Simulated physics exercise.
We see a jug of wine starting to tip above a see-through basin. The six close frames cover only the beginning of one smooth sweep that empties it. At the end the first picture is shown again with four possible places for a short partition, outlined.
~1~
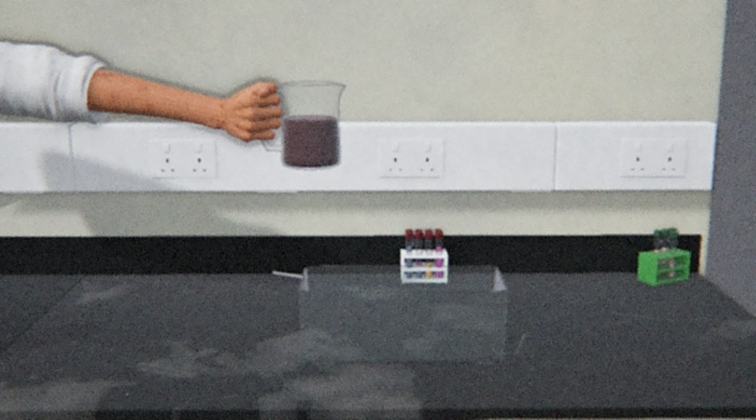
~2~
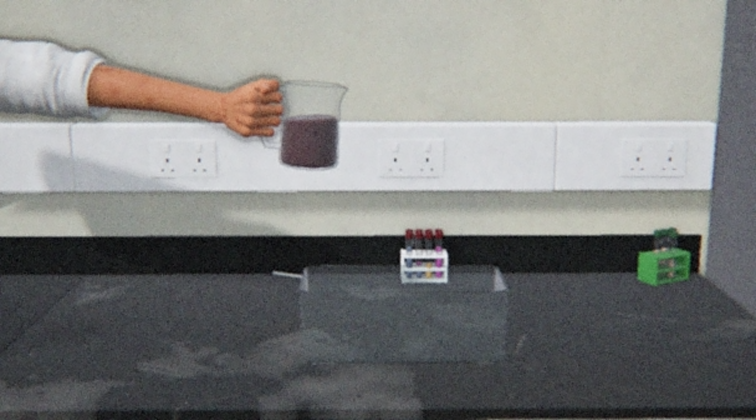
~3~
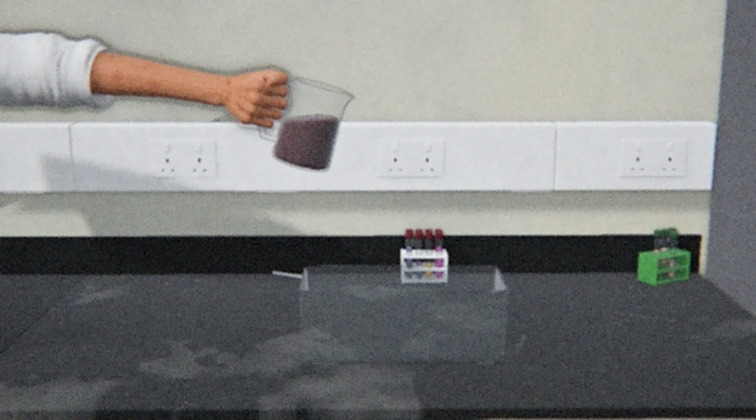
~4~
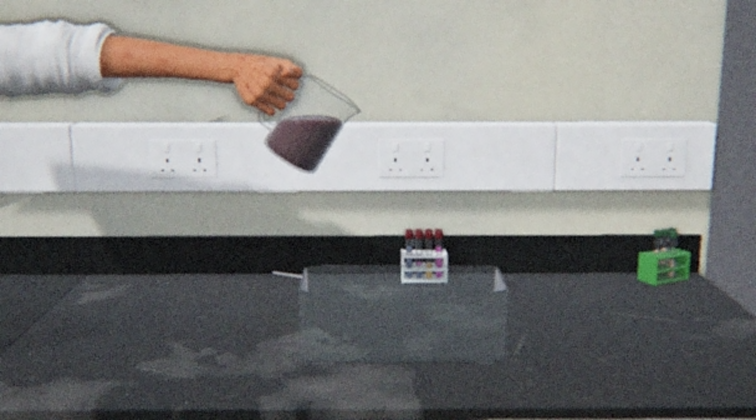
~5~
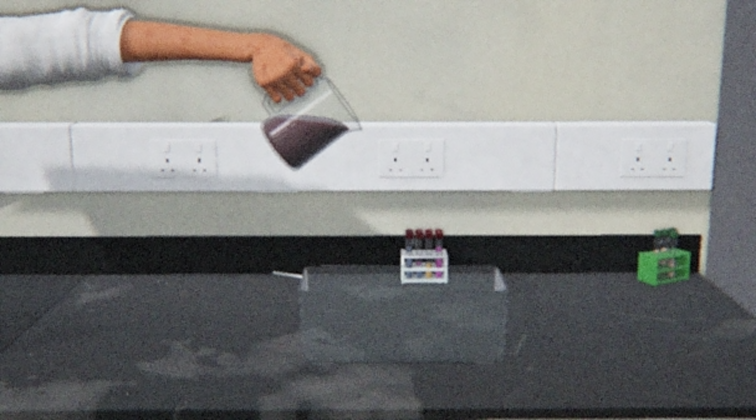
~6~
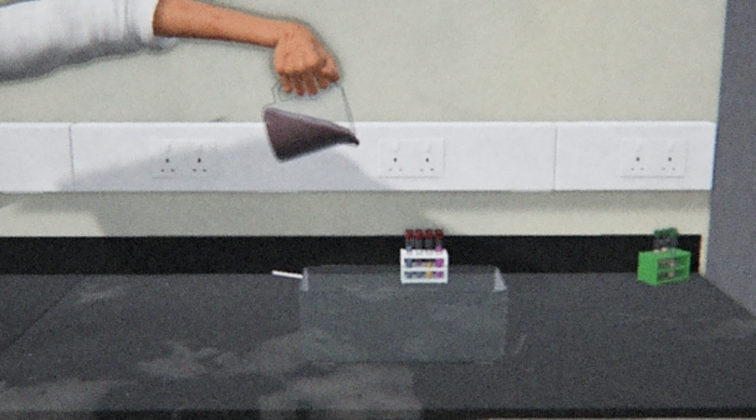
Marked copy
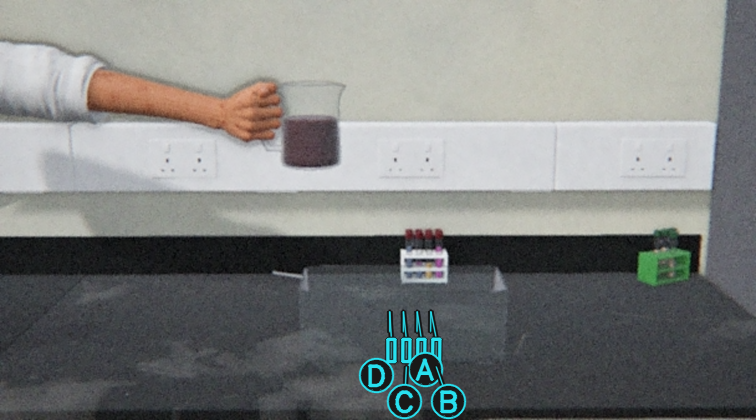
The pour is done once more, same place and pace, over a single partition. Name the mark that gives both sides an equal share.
A.
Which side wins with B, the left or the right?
The left side.
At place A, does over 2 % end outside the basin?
Yes, it does.
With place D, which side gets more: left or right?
The right one.
On the marked copy, A at (421, 366); B at (436, 366); C at (406, 366); D at (391, 366).
For place A, about 52 % ends left of the wall and 40 % right of it; 8 % is lost outside.
For place B, about 76 % ends left of the wall and 15 % right of it; 8 % is lost outside.
For place C, about 23 % ends left of the wall and 72 % right of it; 5 % is lost outside.
For place D, about 11 % ends left of the wall and 82 % right of it; 8 % is lost outside.
